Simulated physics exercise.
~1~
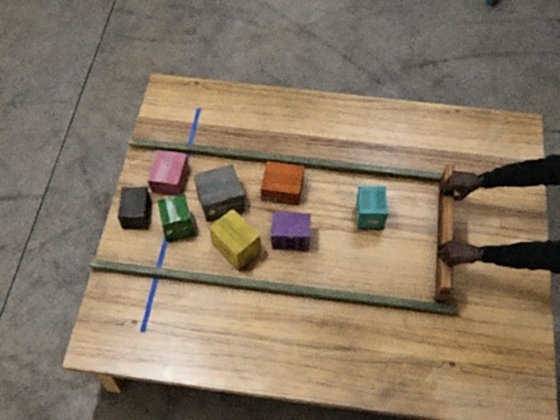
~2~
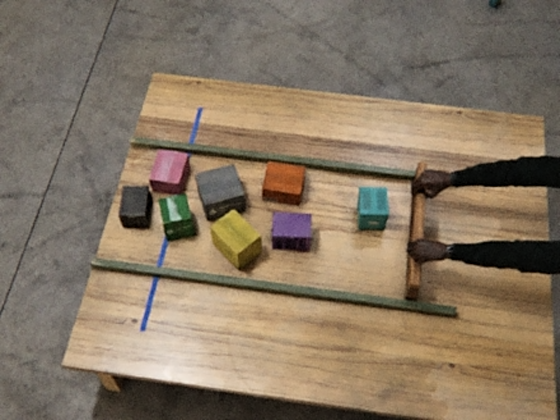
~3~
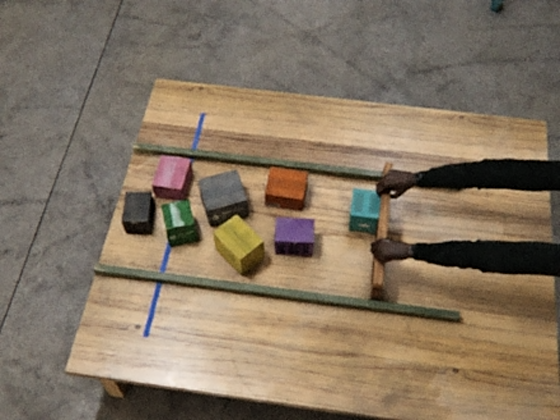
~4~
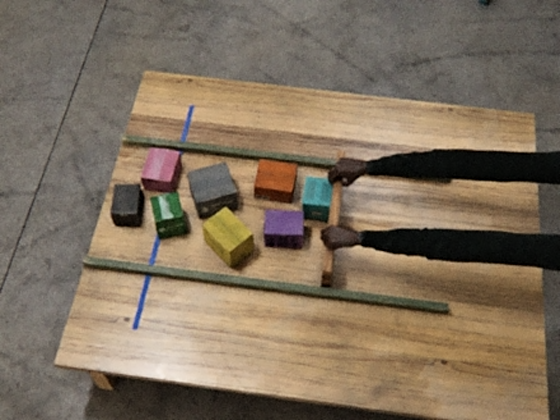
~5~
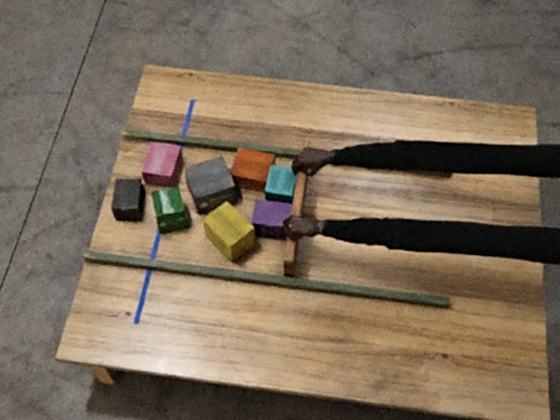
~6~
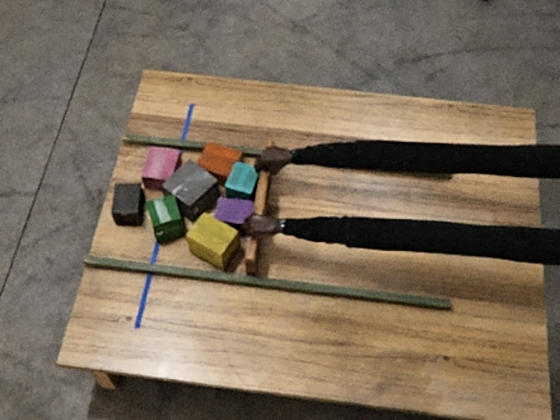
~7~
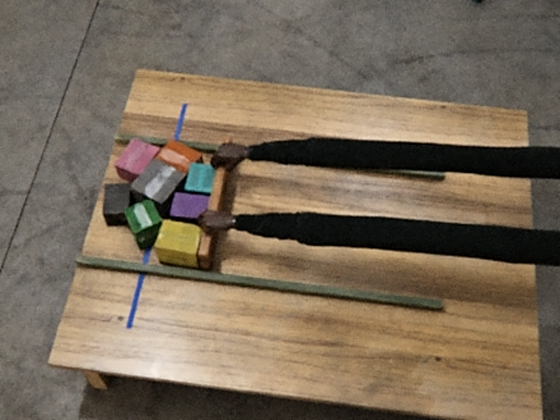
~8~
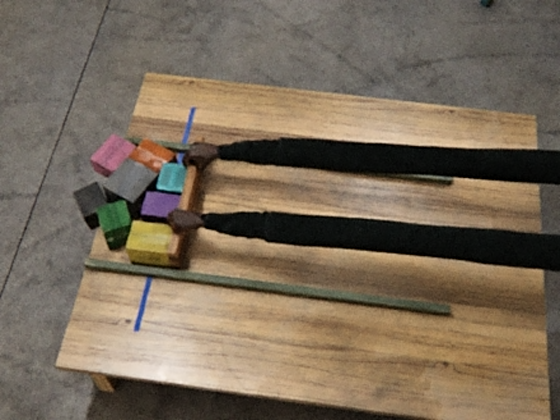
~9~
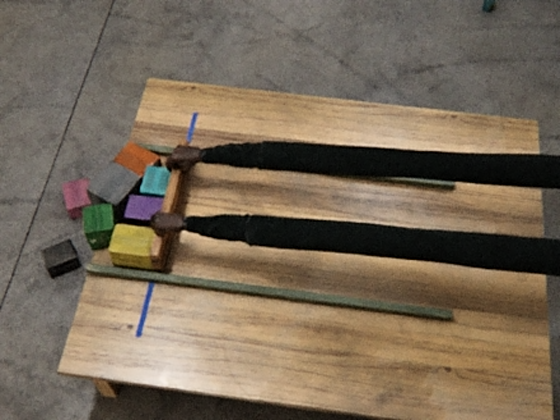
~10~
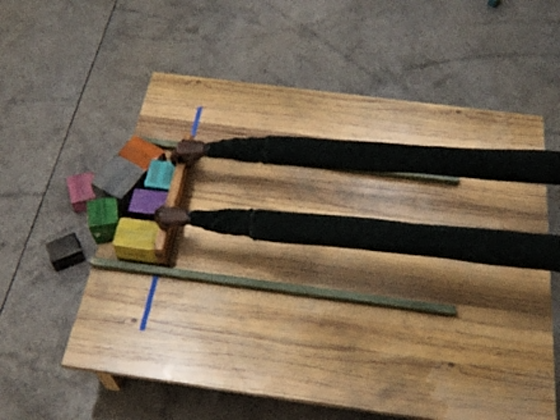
On a wooden table, two hands pushing a plank left, bunching colourful blocks together until pink and black ones drop off the edge.
